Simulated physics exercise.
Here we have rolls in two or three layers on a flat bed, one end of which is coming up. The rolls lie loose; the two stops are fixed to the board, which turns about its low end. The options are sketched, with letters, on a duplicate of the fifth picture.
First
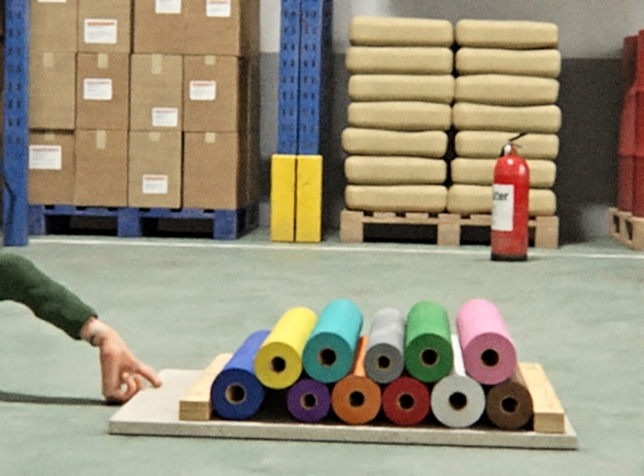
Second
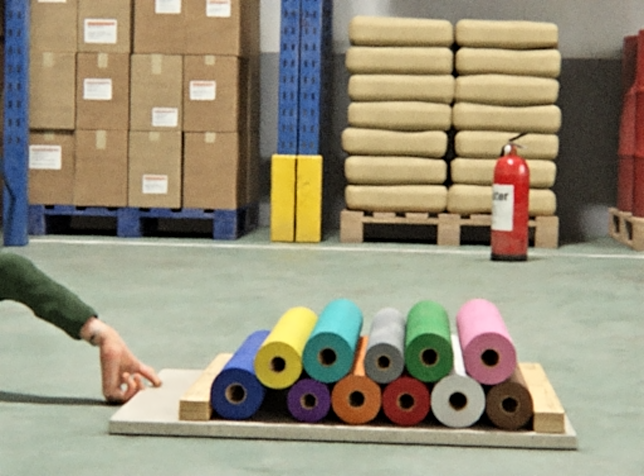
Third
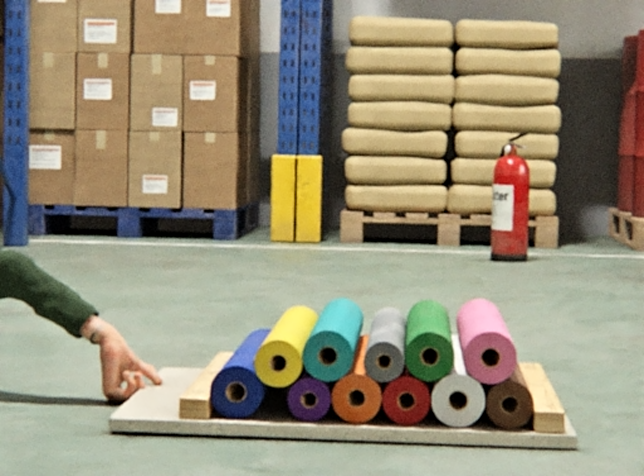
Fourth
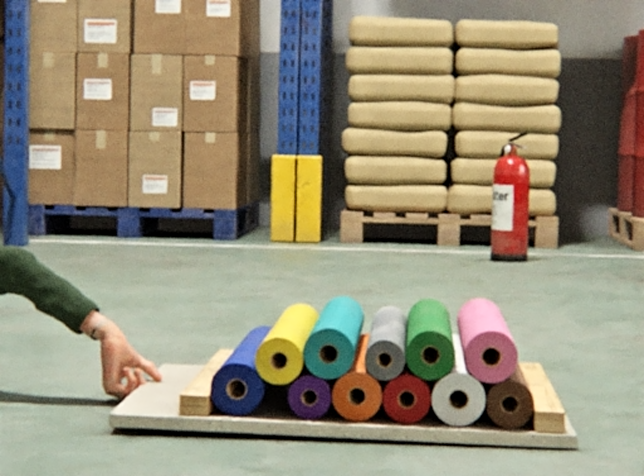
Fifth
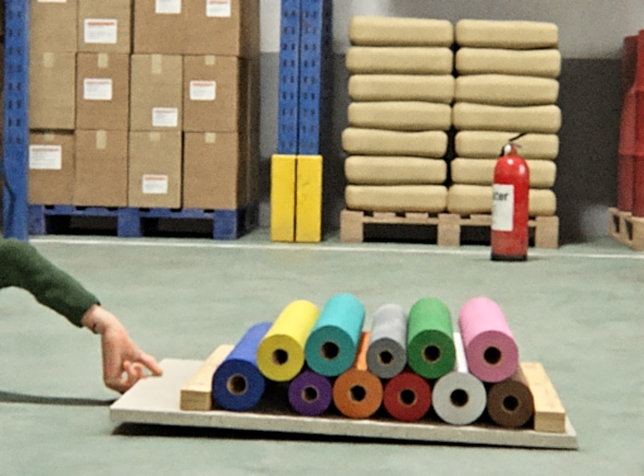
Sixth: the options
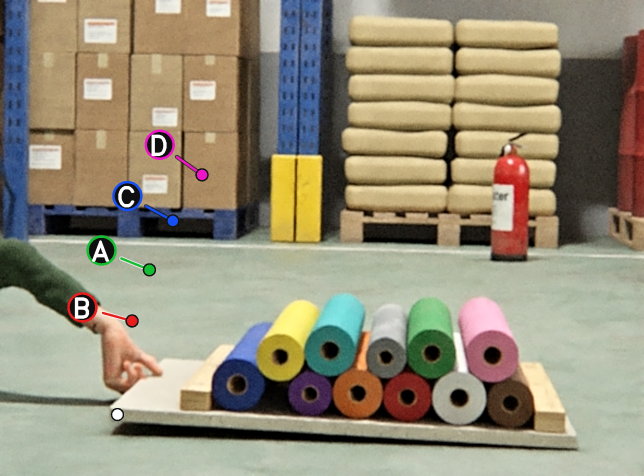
A hand in a dark green sleeve reaches in from the left and grips the end of a flat grey board on a warehouse floor, seen from the front. Colourful rolls lie in two layers between wooden strips, with boxes, stacked sacks and a red extinguisher behind. The hand slowly raises the board's left end slightly, the rolls keeping their arrangement, while the camera stays still.
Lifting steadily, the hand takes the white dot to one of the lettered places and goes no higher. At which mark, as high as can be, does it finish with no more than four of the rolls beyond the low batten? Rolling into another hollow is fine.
Raise it to C.
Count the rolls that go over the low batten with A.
The count is none.
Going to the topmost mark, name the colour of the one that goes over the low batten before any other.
First is the pink one.
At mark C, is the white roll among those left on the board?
Yes, with C.
On the copy, A at (150, 270); B at (132, 321); C at (173, 221); D at (202, 175); the white dot at (118, 415).
On C. First, board at 16°.
Then, board at 27°.
Finally, board at 27°, one over the low batten (pink).
By contrast, A none over the low batten; B none over the low batten; D five over the low batten.
